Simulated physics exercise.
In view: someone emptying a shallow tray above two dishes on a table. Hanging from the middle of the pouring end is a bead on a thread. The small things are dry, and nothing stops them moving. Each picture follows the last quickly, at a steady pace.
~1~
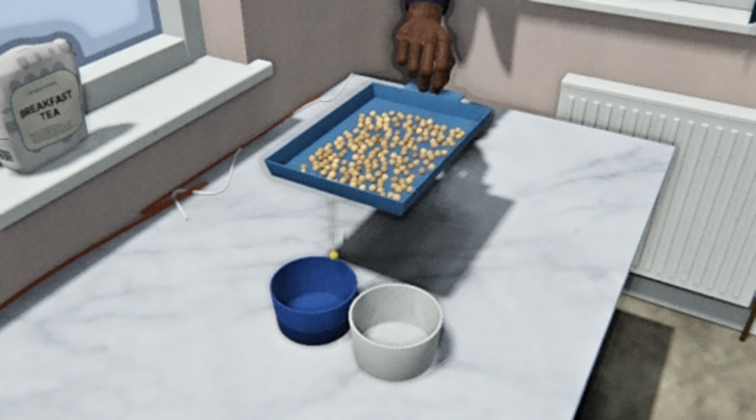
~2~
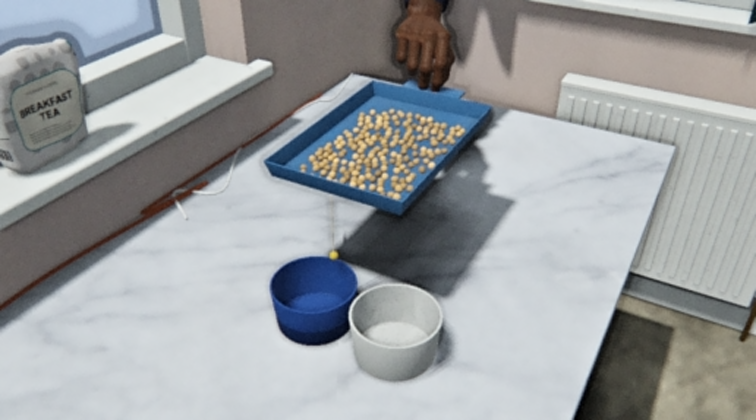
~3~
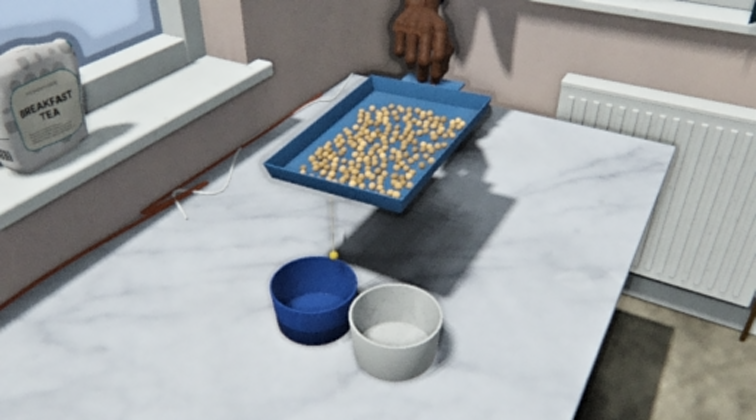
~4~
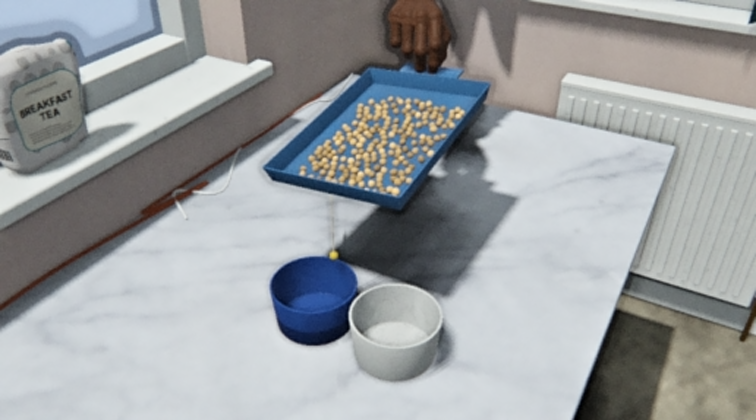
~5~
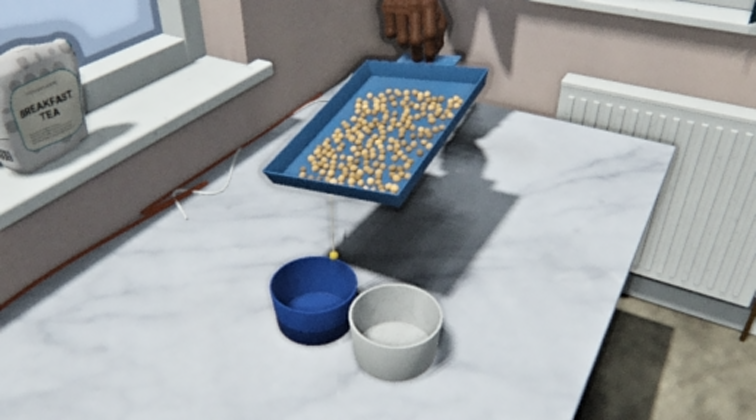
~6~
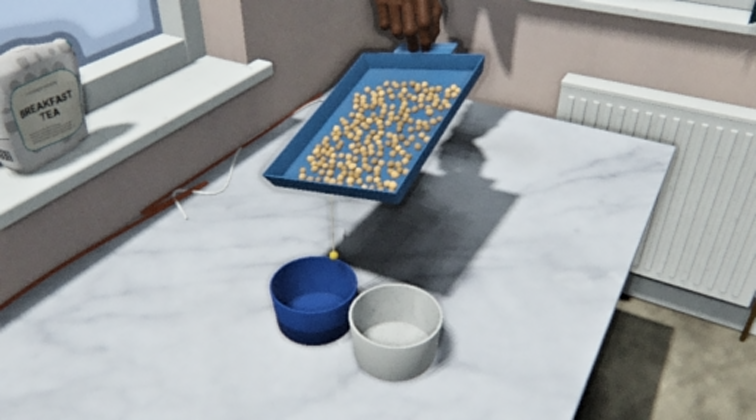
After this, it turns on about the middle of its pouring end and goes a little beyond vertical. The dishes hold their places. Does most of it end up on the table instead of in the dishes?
Yes, most of it lands on the table.
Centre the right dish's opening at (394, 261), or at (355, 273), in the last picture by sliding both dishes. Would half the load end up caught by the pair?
The first place gets a lesser share, the second the greater share.
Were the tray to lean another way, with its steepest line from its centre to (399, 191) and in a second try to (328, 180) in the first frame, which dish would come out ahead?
In turn: The right one; the left one.
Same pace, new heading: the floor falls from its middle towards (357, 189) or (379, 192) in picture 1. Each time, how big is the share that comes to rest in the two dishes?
About 80 % and 80 %.
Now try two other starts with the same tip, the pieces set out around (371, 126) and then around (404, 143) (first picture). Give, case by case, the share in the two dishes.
Near 0 per cent and near 10 per cent.
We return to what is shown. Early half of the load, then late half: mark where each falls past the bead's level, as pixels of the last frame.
Close to (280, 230), then close to (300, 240).
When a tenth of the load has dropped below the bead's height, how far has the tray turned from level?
Close to 110 degrees, I reckon.
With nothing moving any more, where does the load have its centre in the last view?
I'd place the middle at about (279, 288).
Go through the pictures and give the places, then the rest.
The first frame shows corners of the pouring end near (270, 159) and (401, 199), level; middle of the load near (385, 153), dried chickpeas; left dish near (290, 324); right dish near (373, 359); bead on its thread near (334, 256).
The second frame shows corners of the pouring end near (270, 160) and (400, 198), level; middle of the load near (385, 152).
The third frame shows corners of the pouring end near (269, 162) and (399, 196), tipped barely, lowest at the left corner; middle of the load near (385, 149).
The fourth frame shows corners of the pouring end near (269, 165) and (398, 193), tipped a little, lowest at the left corner; middle of the load near (384, 144).
The fifth frame shows corners of the pouring end near (268, 169) and (396, 191), tipped a little, lowest at the left corner; middle of the load near (383, 139).
The sixth frame shows corners of the pouring end near (268, 172) and (393, 189), tipped clearly, lowest at the left corner; middle of the load near (381, 134); left dish near (290, 324); right dish near (373, 359).
Shortly afterwards, tray tipped steeply; the whole lot on the tray.
Next, tray tipped right over; all but a few on the tray; a little outside both; only a few in the air.
Some moments later, tray tipped past a quarter turn; near a quarter in the left dish; the bulk outside both.
In the end, tray tipped past a quarter turn; none at all in the right dish; near a quarter in the left dish; the bulk outside both.
